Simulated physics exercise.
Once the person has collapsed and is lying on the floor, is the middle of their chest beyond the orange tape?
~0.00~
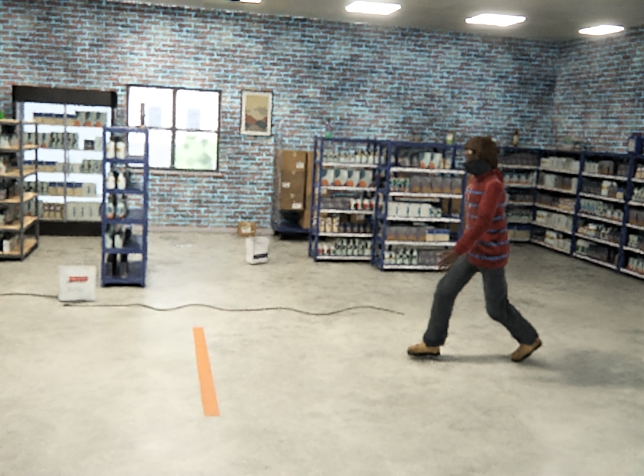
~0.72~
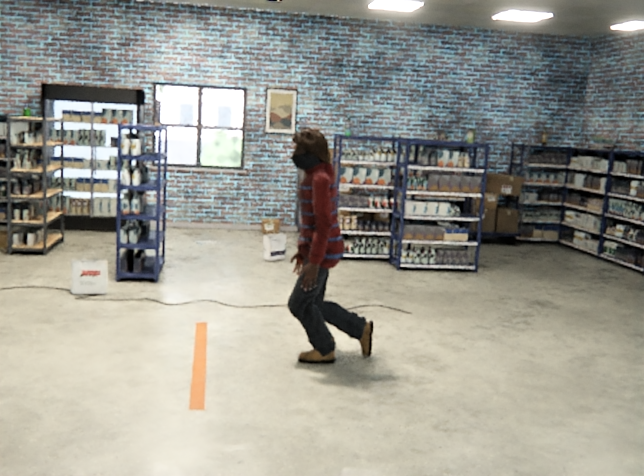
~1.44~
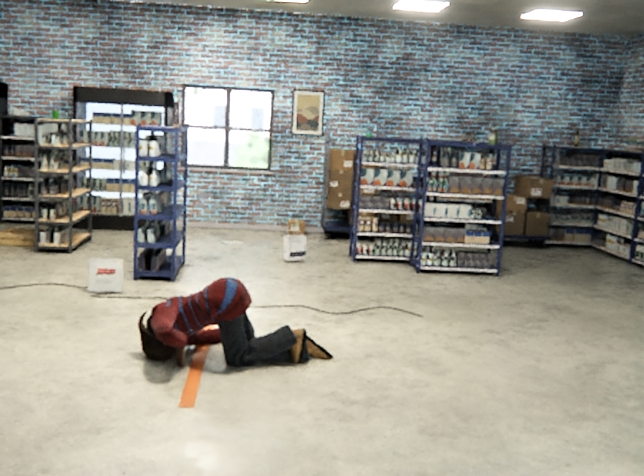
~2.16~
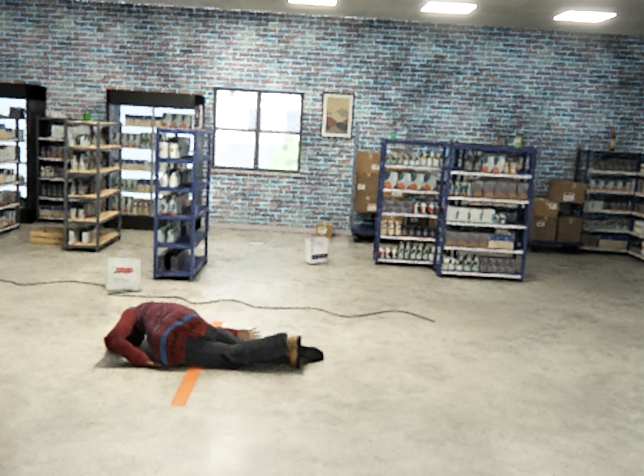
Yes, the person ends up lying across the orange tape with their chest beyond it, on the left side.
A person in a red and blue striped top, dark trousers and tan shoes walks from right to left across the pale concrete floor of a storeroom or shop, seen from the side. Stocked shelves stand before a bluish brick wall with a window and a framed picture, and a dark cord runs across the floor behind an orange strip of tape. As the view drifts slightly, the walker nears the tape, then folds forward onto knees and forearms, head low. The body sinks flat and ends lying across the tape, head and chest to its left and legs stretched to the right.
